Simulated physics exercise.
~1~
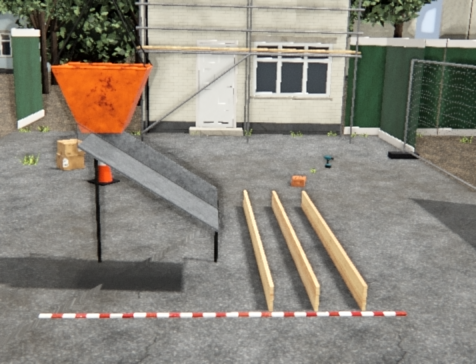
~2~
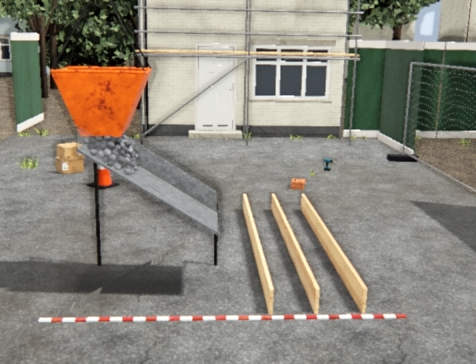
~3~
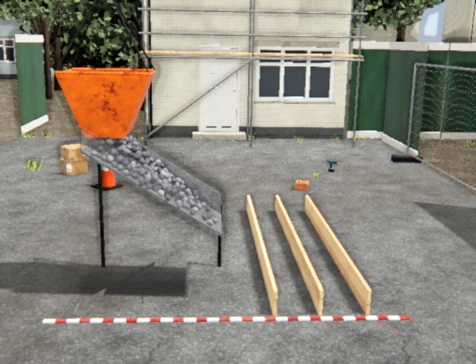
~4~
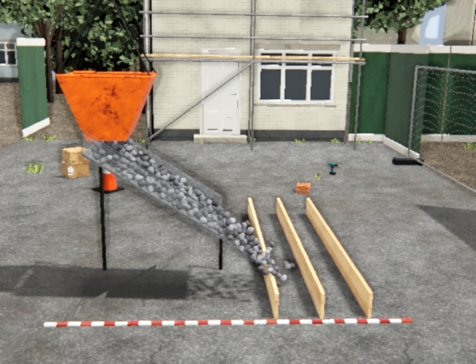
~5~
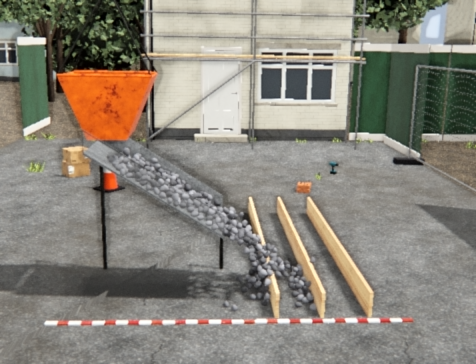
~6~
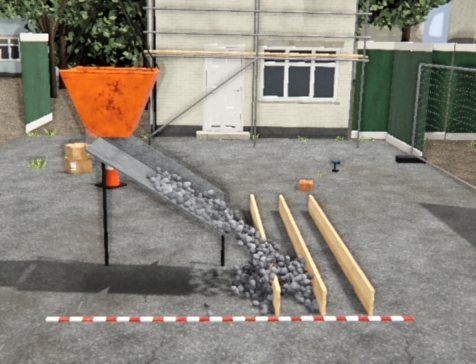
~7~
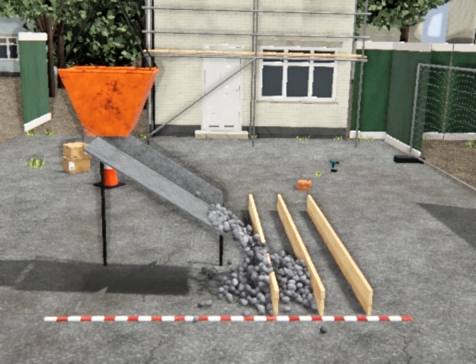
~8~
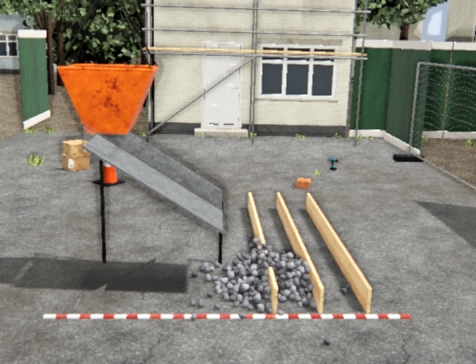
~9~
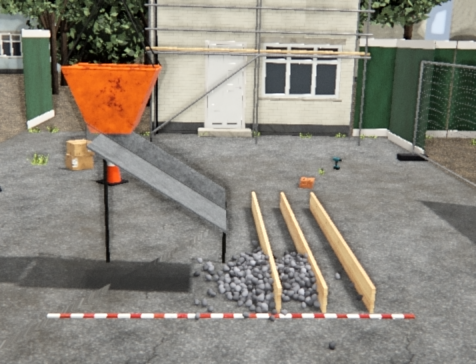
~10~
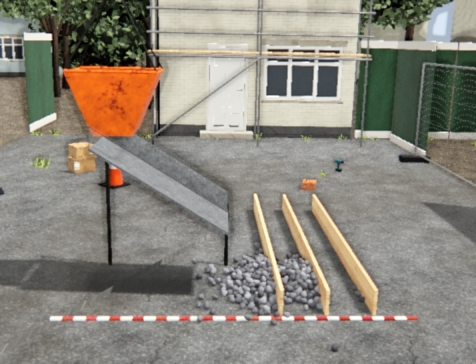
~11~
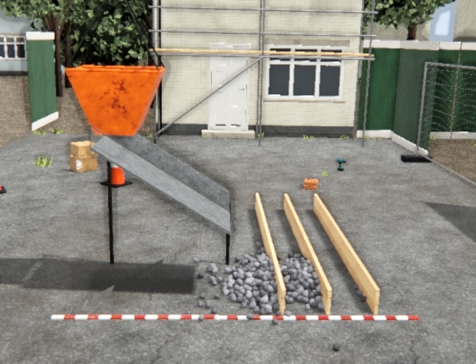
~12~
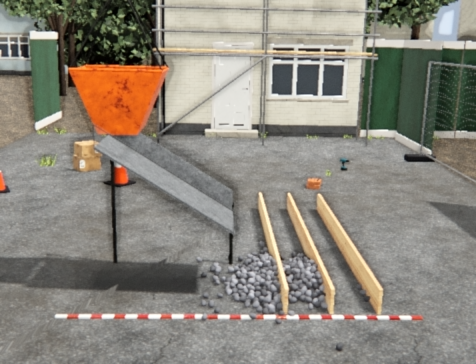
An orange skip pours grey stones down a steel chute, and they settle around the left boards.
